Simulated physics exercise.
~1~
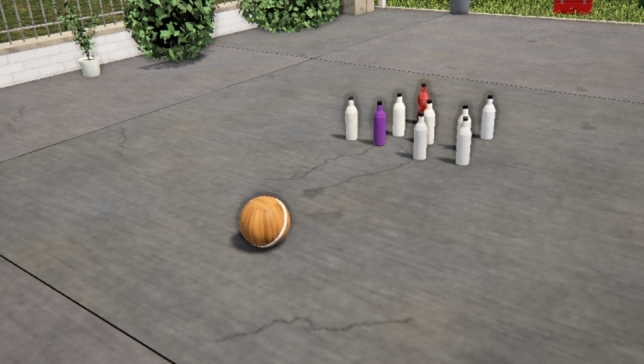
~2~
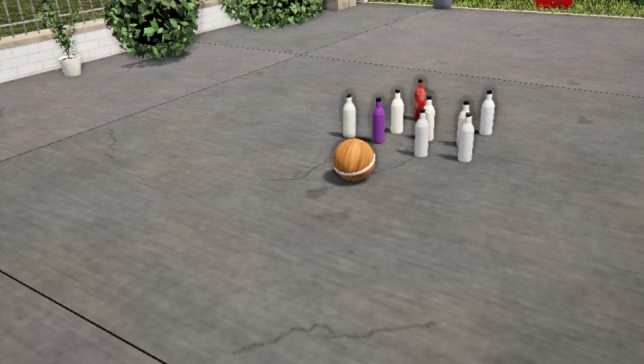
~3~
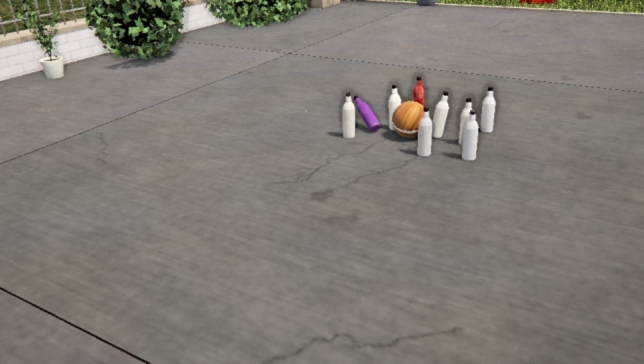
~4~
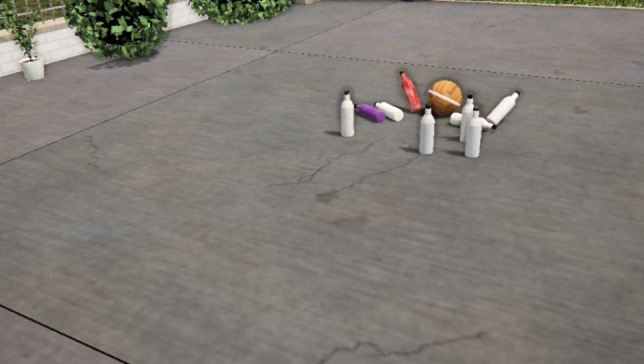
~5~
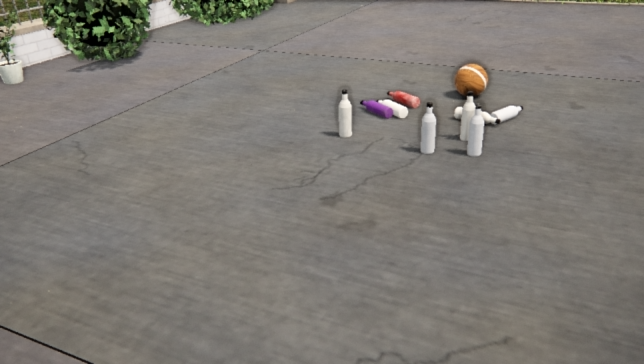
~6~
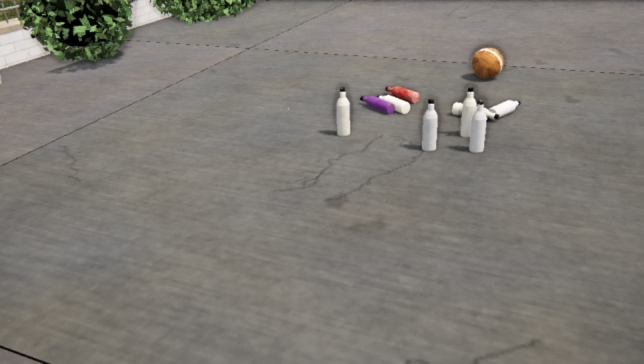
On a paved yard beside a low white wall and bushes, an orange-brown ball rolls away toward a group of white, purple and red bottles, knocks over the purple one, then the red and several white ones, and rolls on beyond them, leaving four white bottles standing.
